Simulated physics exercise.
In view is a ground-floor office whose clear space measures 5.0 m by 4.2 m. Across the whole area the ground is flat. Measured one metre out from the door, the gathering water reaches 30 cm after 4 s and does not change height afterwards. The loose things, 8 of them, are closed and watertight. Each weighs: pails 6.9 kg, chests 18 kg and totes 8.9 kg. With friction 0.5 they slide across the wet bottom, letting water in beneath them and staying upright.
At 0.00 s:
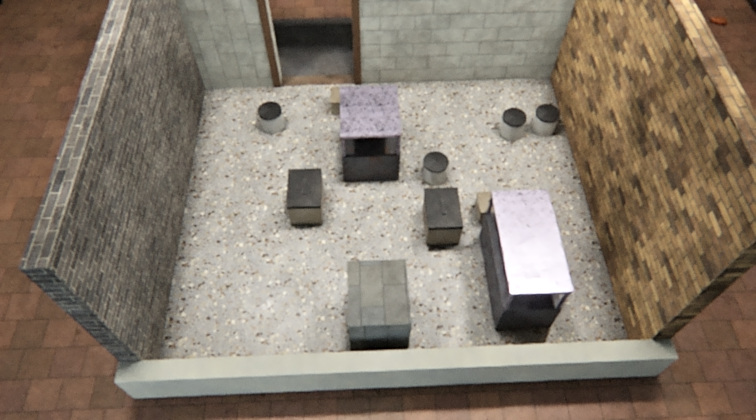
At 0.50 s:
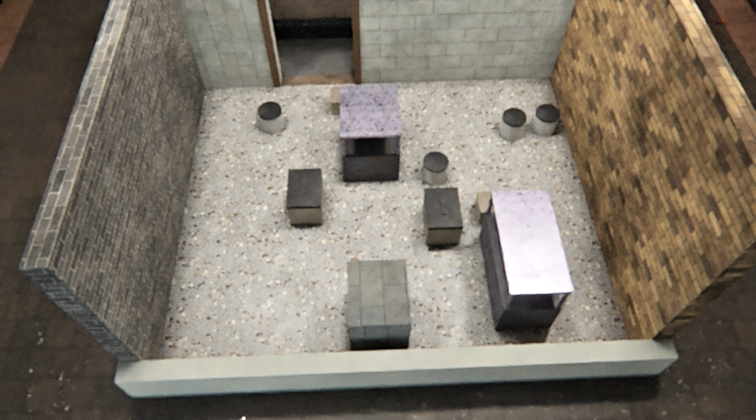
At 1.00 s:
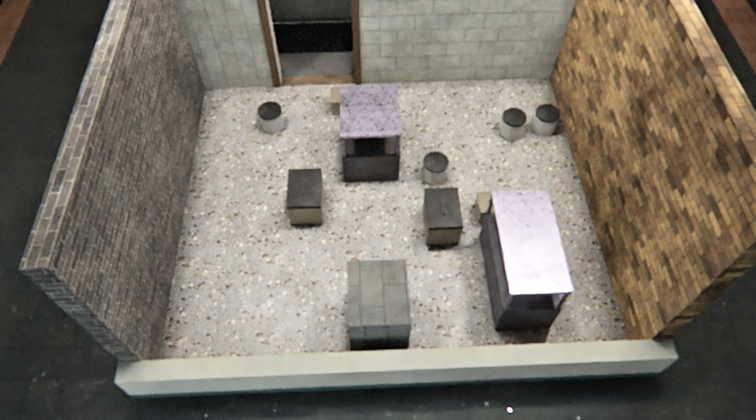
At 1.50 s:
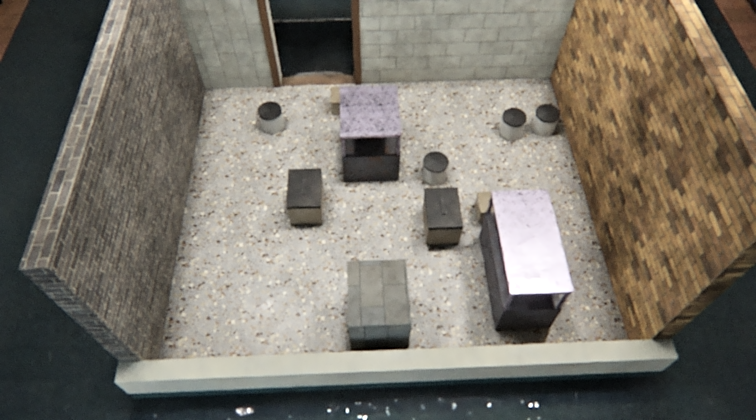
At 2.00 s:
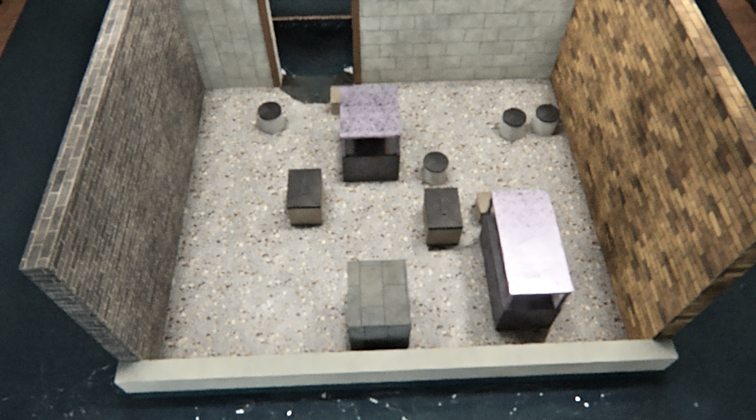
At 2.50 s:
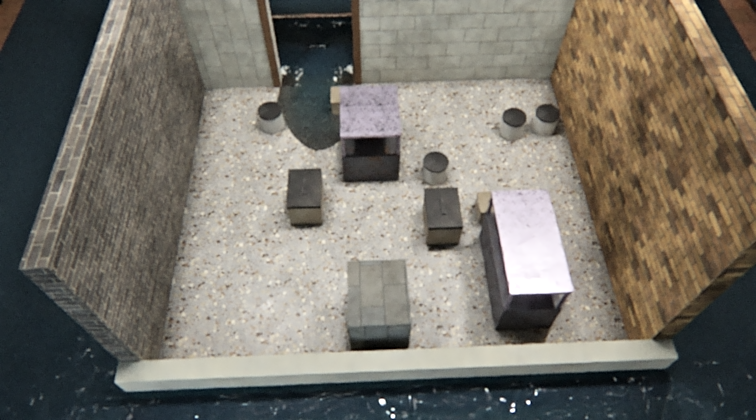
The footage shows an open-topped room with brick walls, boxes and round containers as dark water spreads over the ground outside, then enters through the doorway and creeps across the speckled floor, while the objects stay still.
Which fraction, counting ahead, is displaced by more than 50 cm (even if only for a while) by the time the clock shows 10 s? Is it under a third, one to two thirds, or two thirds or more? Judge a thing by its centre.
The fraction is neither low nor high.
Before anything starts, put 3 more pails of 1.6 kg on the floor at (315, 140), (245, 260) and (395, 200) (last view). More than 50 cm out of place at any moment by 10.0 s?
The three, in order: Larger, larger, smaller shift.
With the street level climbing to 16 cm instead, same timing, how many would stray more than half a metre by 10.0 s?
0.
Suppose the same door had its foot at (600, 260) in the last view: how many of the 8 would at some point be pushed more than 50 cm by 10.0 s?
So the tally would be 4.
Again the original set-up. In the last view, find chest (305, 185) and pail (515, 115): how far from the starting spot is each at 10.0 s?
200 cm and 10 cm respectively.
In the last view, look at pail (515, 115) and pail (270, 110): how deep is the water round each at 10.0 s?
First roughly 8 cm, second roughly 17 cm.
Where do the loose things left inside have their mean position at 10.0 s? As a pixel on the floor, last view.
Averaged position, last view: Near pixel (441, 199).
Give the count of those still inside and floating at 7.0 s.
At that time the total is 1.
After 3.5 s 0 of 8 are over 50 cm from their spots; 0 afloat.
After 4.5 s 2 of 8 are over 50 cm from their spots; 0 afloat.
After 7.0 s 3 of 8 are over 50 cm from their spots; 1 afloat.
After 10.0 s 3 of 8 are over 50 cm from their spots, and 3 have been at some point; 4 afloat.
